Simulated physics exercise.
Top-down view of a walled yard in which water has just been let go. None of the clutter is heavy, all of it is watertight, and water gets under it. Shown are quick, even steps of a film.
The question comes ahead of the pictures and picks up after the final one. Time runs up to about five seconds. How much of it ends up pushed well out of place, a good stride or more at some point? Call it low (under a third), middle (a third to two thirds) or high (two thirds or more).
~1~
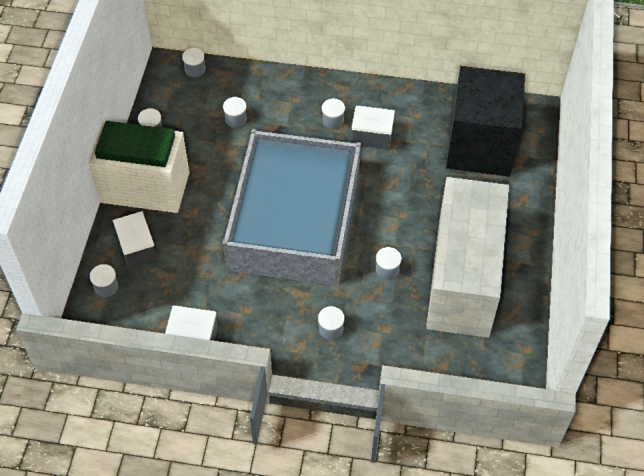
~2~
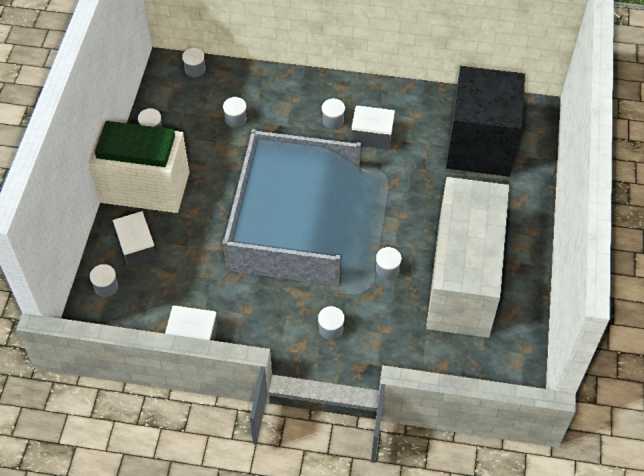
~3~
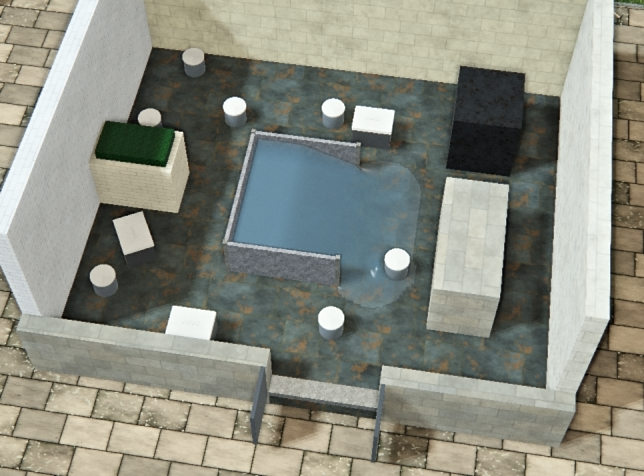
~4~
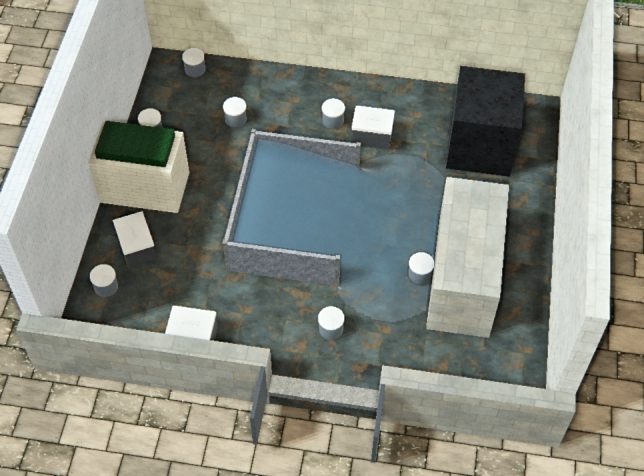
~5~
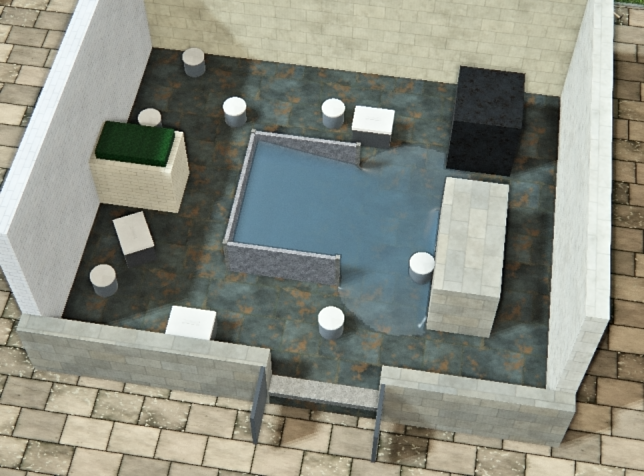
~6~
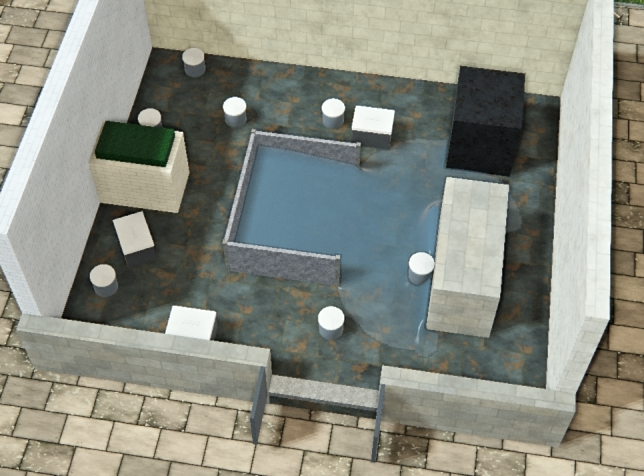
Low.
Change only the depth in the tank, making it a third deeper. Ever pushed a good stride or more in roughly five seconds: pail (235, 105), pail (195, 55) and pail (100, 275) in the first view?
Per item, in order: Missed the mark; missed the mark; missed the mark.
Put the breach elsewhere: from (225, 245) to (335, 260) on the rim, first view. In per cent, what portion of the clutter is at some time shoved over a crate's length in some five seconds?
Result: Close to 40 %.
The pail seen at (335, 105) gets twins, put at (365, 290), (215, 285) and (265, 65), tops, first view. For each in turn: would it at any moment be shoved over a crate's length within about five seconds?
Twin one: Slides well clear; twin two: Barely shifts; twin three: Barely shifts.
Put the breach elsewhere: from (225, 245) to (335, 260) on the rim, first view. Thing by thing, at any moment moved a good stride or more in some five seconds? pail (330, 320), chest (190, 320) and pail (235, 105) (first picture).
The first: Got that far; the second: Got that far; the third: Never got that far.
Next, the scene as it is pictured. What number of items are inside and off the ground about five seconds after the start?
It adds up to 0.
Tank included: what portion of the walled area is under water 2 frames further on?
It comes to some 25 in a hundred.
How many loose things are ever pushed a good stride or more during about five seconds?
The figure is 1.
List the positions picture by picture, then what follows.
In the first frame, a pail at (389, 258), on the bottom; a pail at (333, 107), on the bottom; 0 of 10 have shifted.
In the second frame, a pail at (389, 258) rests on the ground; a pail at (333, 107) rests on the ground; 0 of 10 have shifted.
In the third frame, a pail at (397, 259) rests on the ground, close to its start; a pail at (333, 107), on the bottom; 1 of 10 have shifted.
In the fourth frame, a pail at (422, 263) rests on the ground, a stride from its start; a pail at (333, 107), on the bottom; 1 of 10 have shifted.
In the fifth frame, a pail at (422, 263), afloat, a stride from its start; a pail at (333, 107) rests on the ground; 1 of 10 have shifted.
In the sixth frame, a pail at (422, 263) floats, a stride from its start; a pail at (333, 107) rests on the ground; 1 of 10 have shifted.
A moment on, 1 of 10 are well off their spots; 1 afloat.
Next, 1 of 10 are well off their spots; 0 afloat.
Later, 1 of 10 are well off their spots; 0 afloat.
In the end, 1 of 10 are well off their spots, and 1 have been at some point; 0 afloat.
